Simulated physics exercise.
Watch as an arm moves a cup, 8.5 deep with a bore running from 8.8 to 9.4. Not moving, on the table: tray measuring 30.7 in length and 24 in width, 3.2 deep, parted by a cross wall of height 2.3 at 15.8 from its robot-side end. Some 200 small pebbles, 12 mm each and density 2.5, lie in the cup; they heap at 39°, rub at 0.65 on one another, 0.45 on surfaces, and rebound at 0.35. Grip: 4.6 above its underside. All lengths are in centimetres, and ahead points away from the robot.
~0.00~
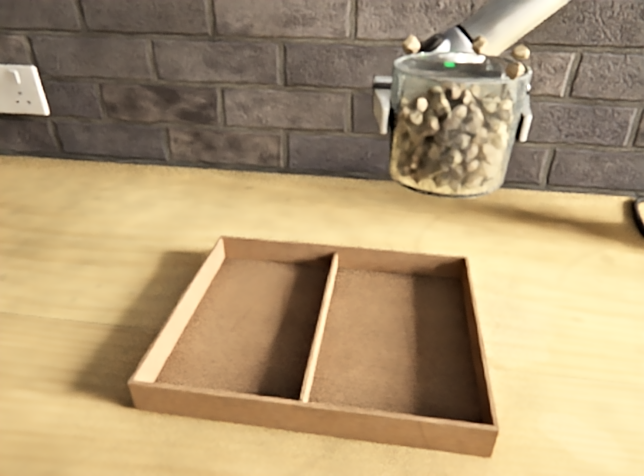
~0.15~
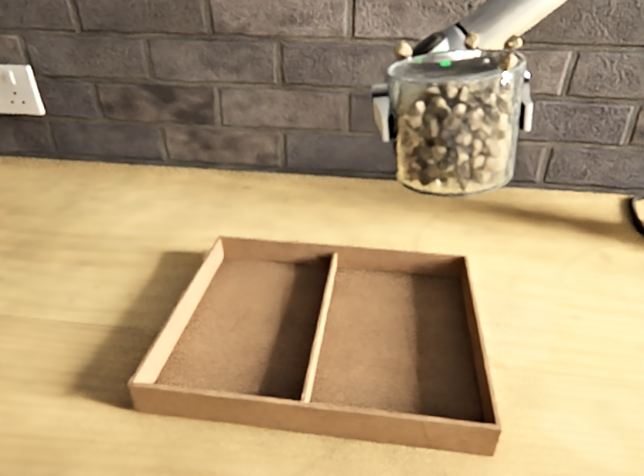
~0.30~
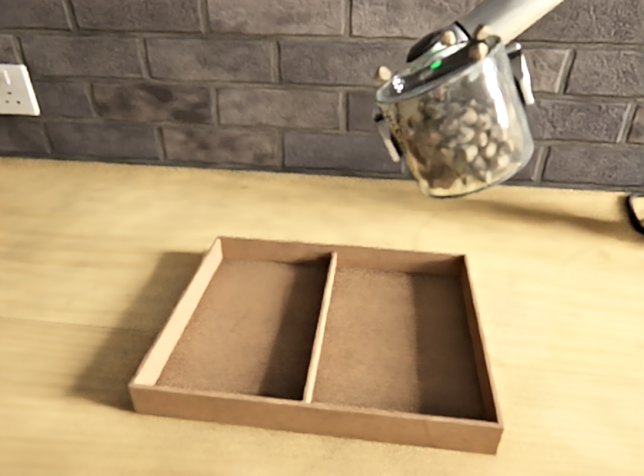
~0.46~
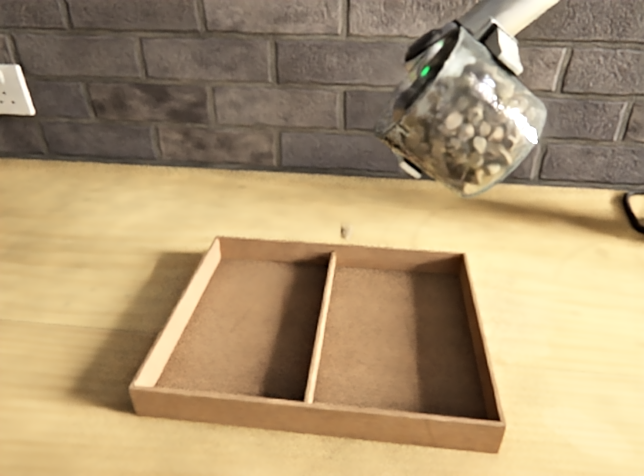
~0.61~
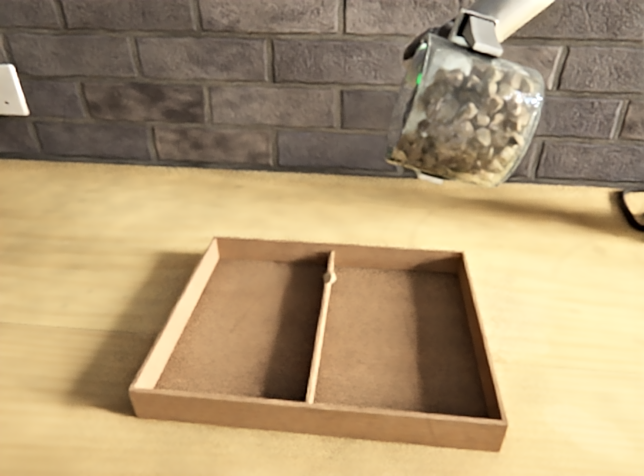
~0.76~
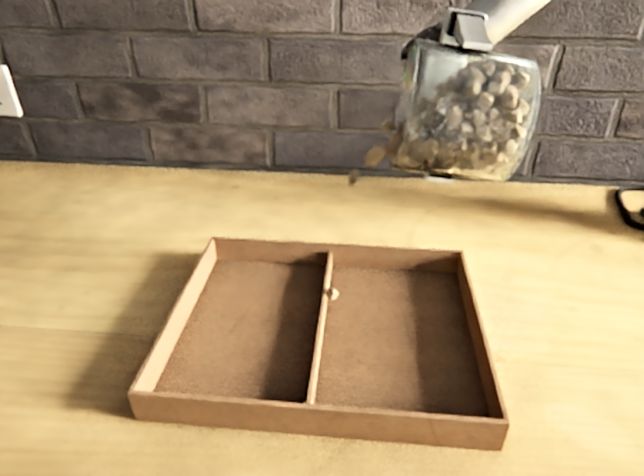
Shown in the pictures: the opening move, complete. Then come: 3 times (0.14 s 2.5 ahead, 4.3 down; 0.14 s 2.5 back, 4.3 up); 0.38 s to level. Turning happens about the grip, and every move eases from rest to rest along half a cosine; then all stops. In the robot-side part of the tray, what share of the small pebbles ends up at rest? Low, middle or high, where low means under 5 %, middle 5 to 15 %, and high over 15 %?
Middle, 5 to 15 %.
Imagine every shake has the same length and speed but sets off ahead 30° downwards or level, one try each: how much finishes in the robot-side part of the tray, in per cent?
First try about 20 %, second try about 35 %.
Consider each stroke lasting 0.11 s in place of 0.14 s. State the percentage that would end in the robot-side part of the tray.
About 15 per cent, then.
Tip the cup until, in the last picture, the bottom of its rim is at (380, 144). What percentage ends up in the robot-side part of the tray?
I'd say close to 0 per cent.
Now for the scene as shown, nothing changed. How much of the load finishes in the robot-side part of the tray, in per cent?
Around 8 in a hundred.
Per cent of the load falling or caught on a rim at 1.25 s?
Roughly 1 per cent.
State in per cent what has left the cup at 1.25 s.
By then near 10 % is out.
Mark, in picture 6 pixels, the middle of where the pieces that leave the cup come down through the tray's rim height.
Close to pixel (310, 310).
After 1.25 s, tilted 83° forward, highest piece 24 above the table; 183 in the cup, 11 in the far-side part, 4 in the robot-side part, 2 in flight or on a rim.
After 1.74 s, tilted 59° forward, highest piece 25 above the table; 163 in the cup, 20 in the far-side part, 14 in the robot-side part, 3 in flight or on a rim.
After 2.18 s, level, highest piece 28 above the table; 163 in the cup, 20 in the far-side part, 17 in the robot-side part.
After 3.23 s, level, highest piece 28 above the table; 163 in the cup, 20 in the far-side part, 17 in the robot-side part.
At rest, 163 in the cup, 20 in the far-side part, 17 in the robot-side part. That is 8 % in the robot-side part of the tray.
